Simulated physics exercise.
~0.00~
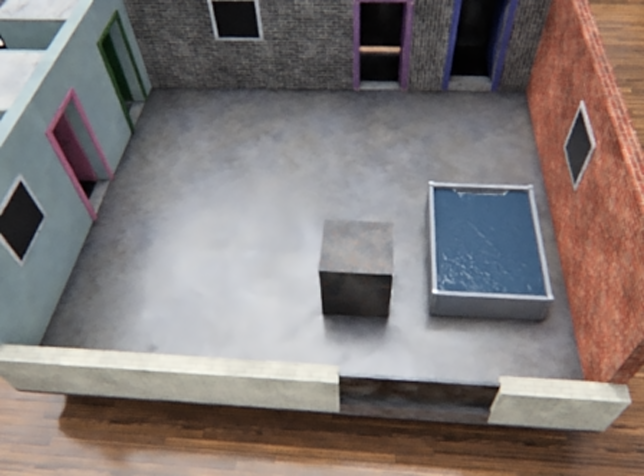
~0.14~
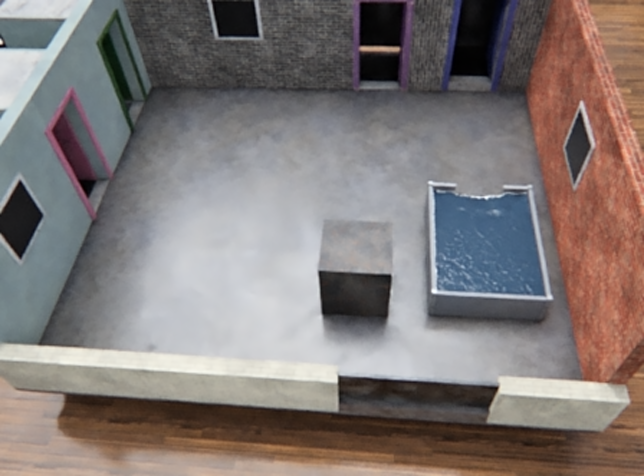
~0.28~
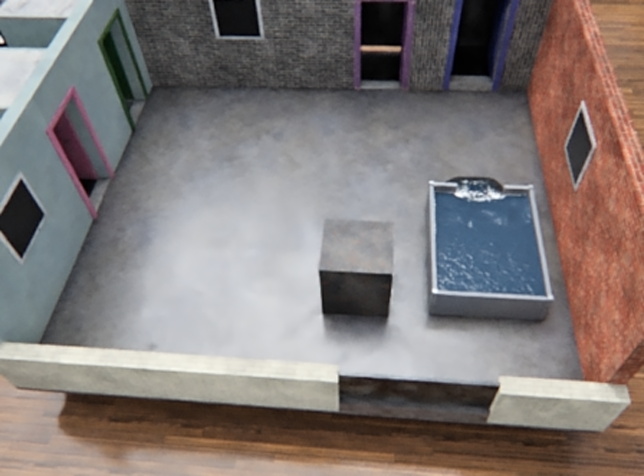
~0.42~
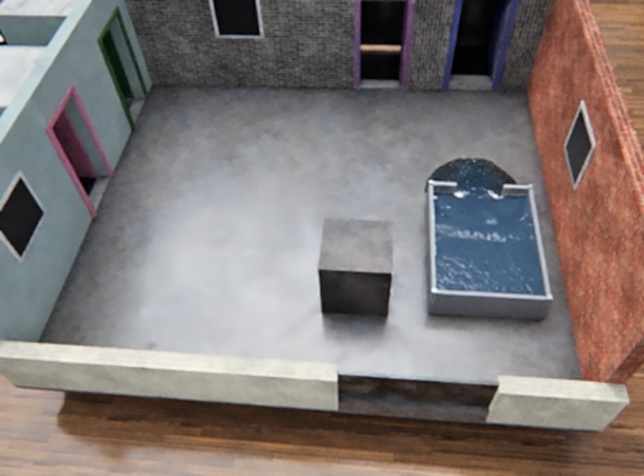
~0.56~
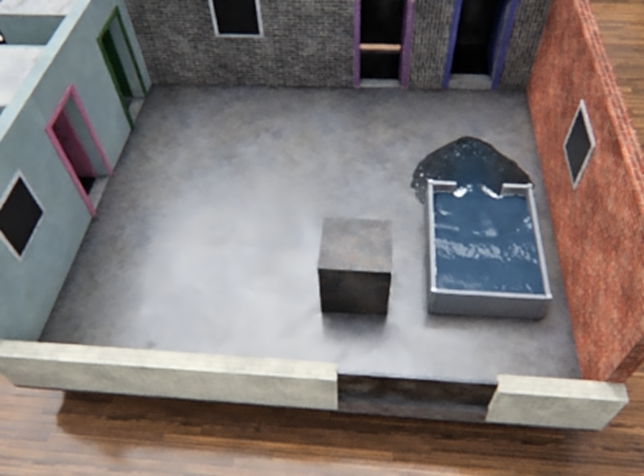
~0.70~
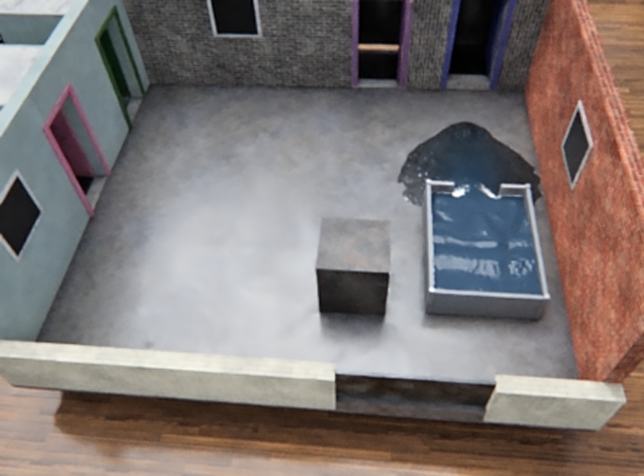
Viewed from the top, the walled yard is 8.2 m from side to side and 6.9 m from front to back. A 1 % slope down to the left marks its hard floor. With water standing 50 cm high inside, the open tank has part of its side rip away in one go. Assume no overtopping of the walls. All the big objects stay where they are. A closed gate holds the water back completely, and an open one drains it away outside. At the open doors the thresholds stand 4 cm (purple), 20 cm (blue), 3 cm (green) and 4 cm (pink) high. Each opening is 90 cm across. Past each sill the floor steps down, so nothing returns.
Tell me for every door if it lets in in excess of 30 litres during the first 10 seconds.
In the first 10 seconds the purple door lets in over 30 litres; the blue door does not let in over 30 litres; the green door lets in over 30 litres; the pink door does not let in over 30 litres.
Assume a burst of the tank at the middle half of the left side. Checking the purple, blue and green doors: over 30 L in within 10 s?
So purple ends up short of it, blue short of it, green past the limit.
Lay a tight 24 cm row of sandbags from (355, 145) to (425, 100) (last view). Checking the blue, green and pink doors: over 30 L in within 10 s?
At the blue door the limit is not reached, at the green door it is not reached, and at the pink door it is not reached.
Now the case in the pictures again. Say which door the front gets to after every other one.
Result: Pink door.
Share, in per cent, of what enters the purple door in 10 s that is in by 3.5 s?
45 percent or so by then.
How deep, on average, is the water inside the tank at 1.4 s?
Some 38 cm on average.
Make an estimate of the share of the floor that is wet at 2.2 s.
Roughly 20 % of the floor.
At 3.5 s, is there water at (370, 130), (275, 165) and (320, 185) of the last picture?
First spot soaked, second bone dry, third bone dry.
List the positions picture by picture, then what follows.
The first frame shows still water, 50 cm deep, in the open tank at (485, 240).
In the second frame, the front is at a hidden place, 0.5 m from the gap on the open tank's far side; 0.2 m2 of floor is under water; 50 cm left at the back of the open tank.
In the third frame, the front is at (490, 182), 0.8 m from the gap on the open tank's far side; 0.6 m2 of floor is under water; 50 cm left at the back of the open tank.
In the fourth frame, the front is at (484, 163), 1.2 m from the gap on the open tank's far side; 1.3 m2 of floor is under water; 50 cm left at the back of the open tank.
In the fifth frame, the front is at (472, 140), 1.8 m from the gap on the open tank's far side; 2.3 m2 of floor is under water; 50 cm left at the back of the open tank.
In the sixth frame, water pours out on the open tank's far side and has run 2.2 m, to (472, 126); typically 4 cm deep outside, 50 cm at the open tank's back.
After 1.4 s water covers 15 % of the floor and is deepest (30 cm) near (469, 204); purple door not reached, blue door 14 cm at the sill, 0 L in, green door not reached, pink door not reached.
After 2.2 s water covers 20 % of the floor and is deepest (26 cm) near (469, 204); purple door 10 cm at the sill, 4 L in, blue door 17 cm at the sill, 0 L in, green door not reached, pink door not reached.
After 3.5 s water covers 25 % of the floor and is deepest (19 cm) near (516, 120); purple door 10 cm at the sill, 31 L in, blue door 17 cm at the sill, 1 L in, green door not reached, pink door not reached.
After 6.0 s water covers 40 % of the floor and is deepest (13 cm) near (486, 91); purple door 7 cm at the sill, 54 L in, blue door 13 cm at the sill, 1 L in, green door 7 cm at the sill, 3 L in, pink door not reached.
After 10.0 s water covers 60 % of the floor and is deepest (10 cm) near (133, 121); purple door 5 cm at the sill, 69 L in, blue door 7 cm at the sill, 1 L in, green door 9 cm at the sill, 99 L in, pink door 6 cm at the sill, 3 L in.
